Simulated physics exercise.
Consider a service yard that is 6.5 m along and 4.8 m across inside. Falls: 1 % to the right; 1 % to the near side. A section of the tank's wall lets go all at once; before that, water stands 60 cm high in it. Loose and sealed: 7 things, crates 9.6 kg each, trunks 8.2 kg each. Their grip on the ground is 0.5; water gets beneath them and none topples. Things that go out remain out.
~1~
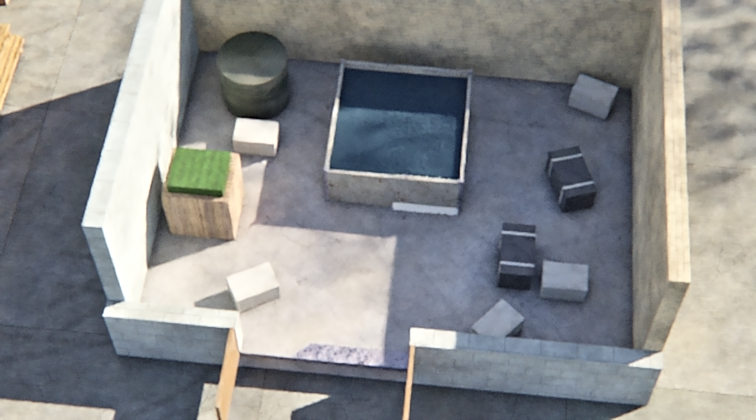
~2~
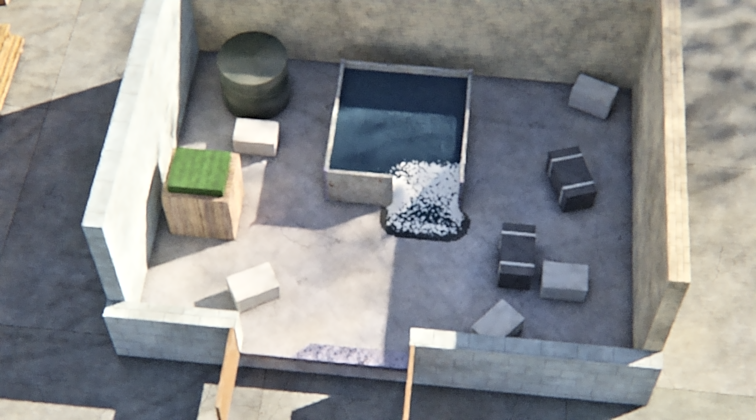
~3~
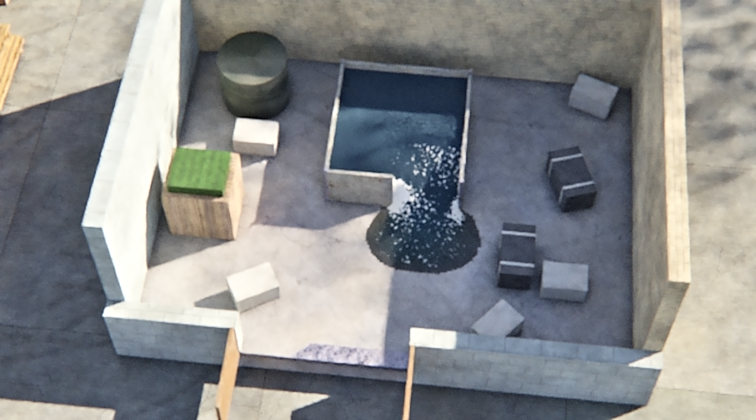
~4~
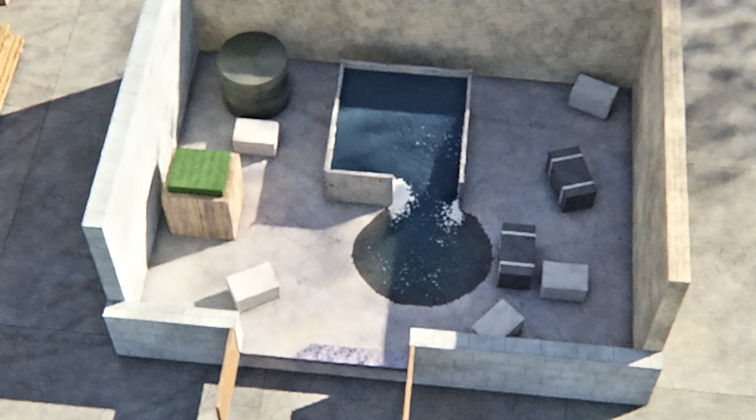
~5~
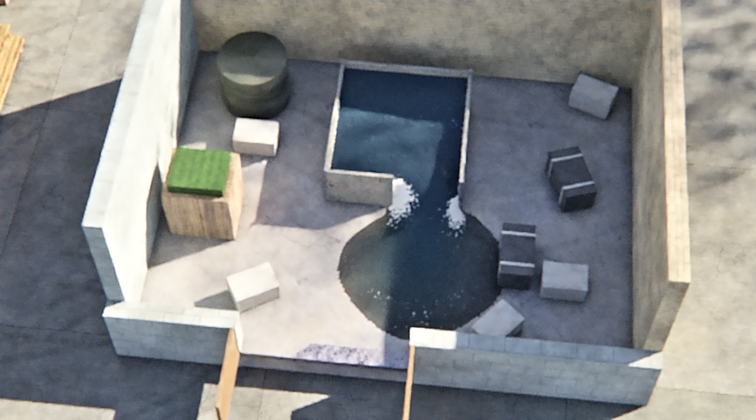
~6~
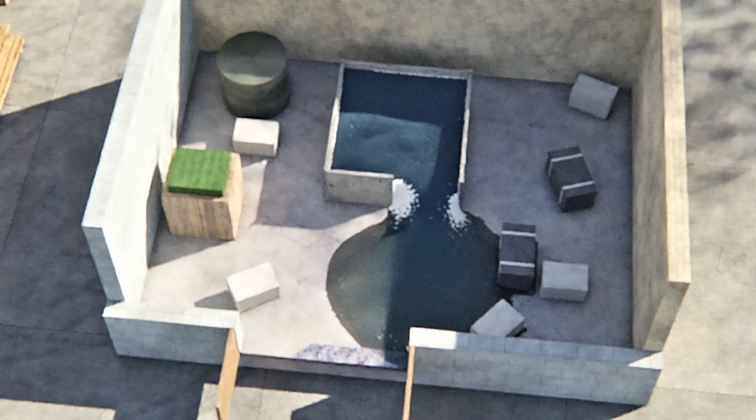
In a walled yard scattered with pale crates and dark trunks, a section of a water tank's front wall gives way, and water pours out in white froth, then spreads across the floor in a widening dark pool.
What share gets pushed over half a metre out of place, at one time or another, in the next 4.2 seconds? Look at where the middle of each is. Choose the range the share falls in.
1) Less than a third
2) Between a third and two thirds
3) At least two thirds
Between a third and two thirds (2).
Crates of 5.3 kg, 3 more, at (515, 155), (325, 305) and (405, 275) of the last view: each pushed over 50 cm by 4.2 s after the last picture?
Each in turn ends up within the limit, beyond the limit, beyond the limit.
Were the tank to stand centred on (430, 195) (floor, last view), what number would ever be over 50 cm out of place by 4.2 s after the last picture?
3.
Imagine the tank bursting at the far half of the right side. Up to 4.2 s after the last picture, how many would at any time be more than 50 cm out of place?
In that case the number is 5.
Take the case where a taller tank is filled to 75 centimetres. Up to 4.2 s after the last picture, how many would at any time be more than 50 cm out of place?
It would come to 5 of them.
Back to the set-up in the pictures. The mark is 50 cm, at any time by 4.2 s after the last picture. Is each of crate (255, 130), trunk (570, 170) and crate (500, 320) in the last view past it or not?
Result, in order: Undershooting / overshooting / overshooting.
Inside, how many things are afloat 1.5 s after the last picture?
Tally: 0 of them.
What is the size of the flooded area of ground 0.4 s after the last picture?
Flooded: Near 9.5 m2.
Then, 0.4 s after the last picture 0 of 7 are over 50 cm from their spots; 0 afloat.
Then, 1.5 s after the last picture 1 of 7 are over 50 cm from their spots; 0 afloat.
Then, 2.8 s after the last picture 2 of 7 are over 50 cm from their spots; 2 afloat.
Then, 4.2 s after the last picture 3 of 7 are over 50 cm from their spots, and 4 have been at some point; 1 afloat.
